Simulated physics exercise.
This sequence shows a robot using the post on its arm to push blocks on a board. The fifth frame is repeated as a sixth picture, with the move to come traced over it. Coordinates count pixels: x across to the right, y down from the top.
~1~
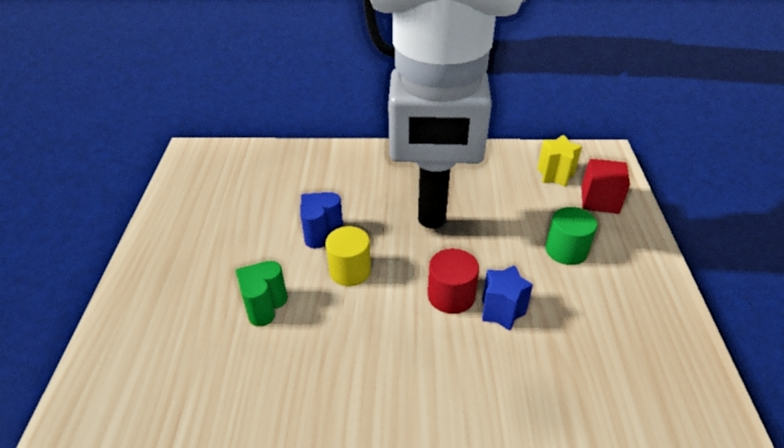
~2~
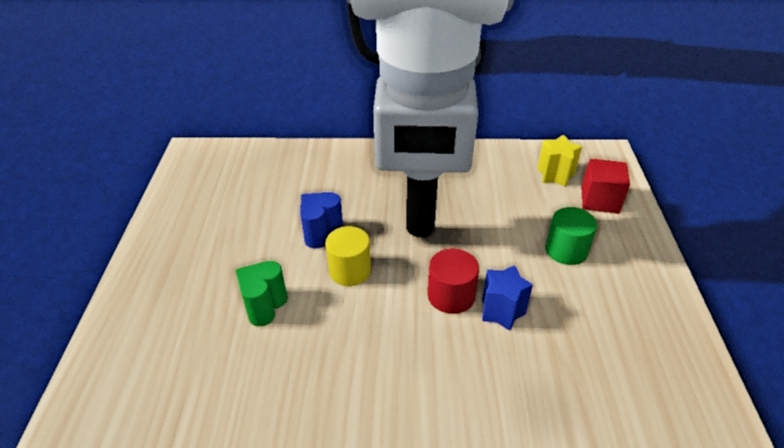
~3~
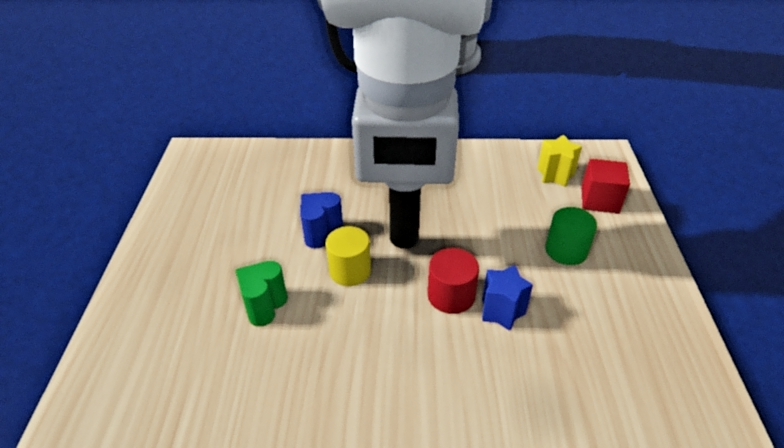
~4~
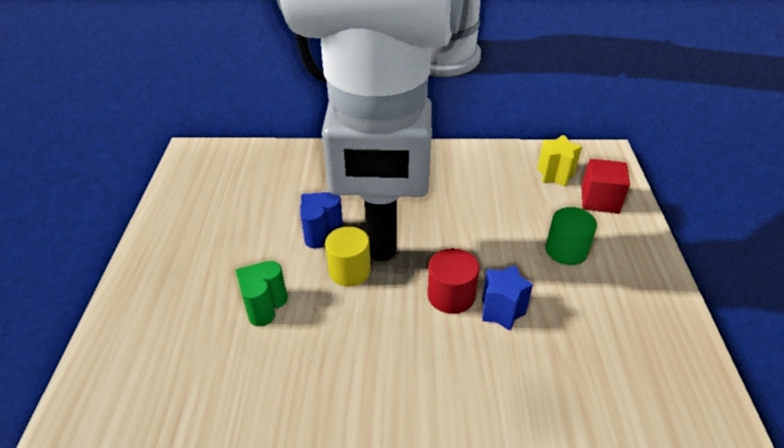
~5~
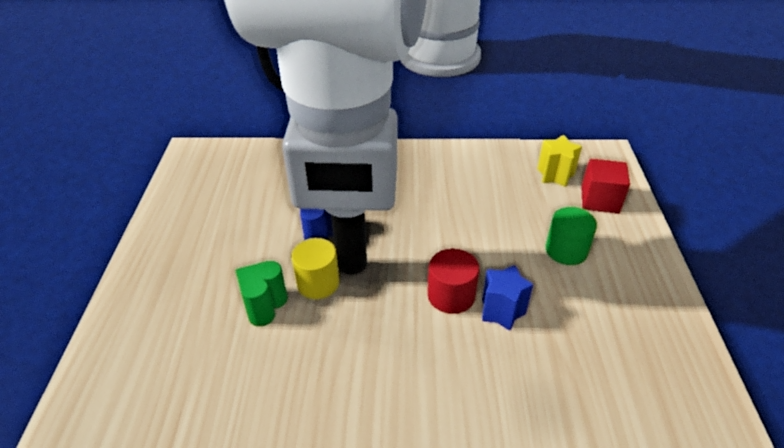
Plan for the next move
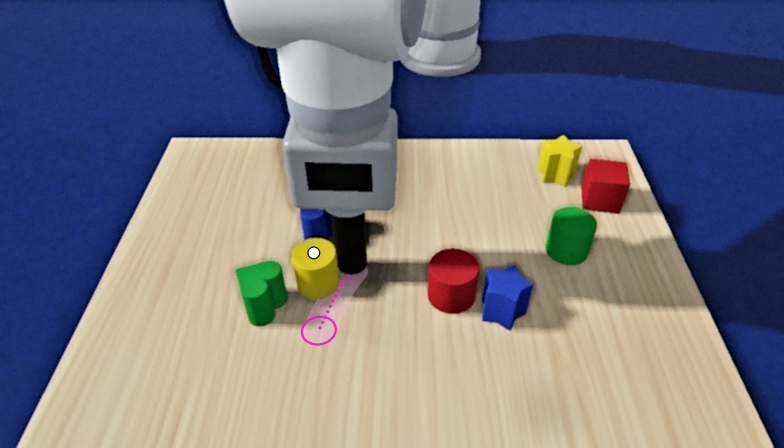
The footage shows a robot arm moving its black post left and toward the viewer across a board of colored blocks, then pushing the yellow cylinder left toward the green heart block while partly hiding the blue heart block.
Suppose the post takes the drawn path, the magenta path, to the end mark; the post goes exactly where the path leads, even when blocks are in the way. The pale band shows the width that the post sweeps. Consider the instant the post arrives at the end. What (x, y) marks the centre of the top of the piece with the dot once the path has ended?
When the path ends, it will be at (290, 267).
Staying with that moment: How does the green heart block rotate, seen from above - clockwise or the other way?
From above, it looks like the green heart block goes counterclockwise.
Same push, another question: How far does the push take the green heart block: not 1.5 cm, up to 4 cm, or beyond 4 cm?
The shift is below 1.5 cm.
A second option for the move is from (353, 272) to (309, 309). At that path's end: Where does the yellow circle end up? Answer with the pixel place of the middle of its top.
My estimate: (270, 266).
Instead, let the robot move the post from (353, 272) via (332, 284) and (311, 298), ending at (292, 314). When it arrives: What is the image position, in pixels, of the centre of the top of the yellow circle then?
It is at (257, 267).
The line goes from (353, 272) through (334, 299) to (319, 330); the dot is on the yellow circle.
What follows on the original path. Halfway along, post at (332, 292); green heart block at (247, 277), turned 20° anticlockwise; yellow circle at (292, 265).
At the end, post at (318, 322); green heart block at (246, 277), turned 25° anticlockwise; yellow circle at (290, 267); blue heart block unmoved.
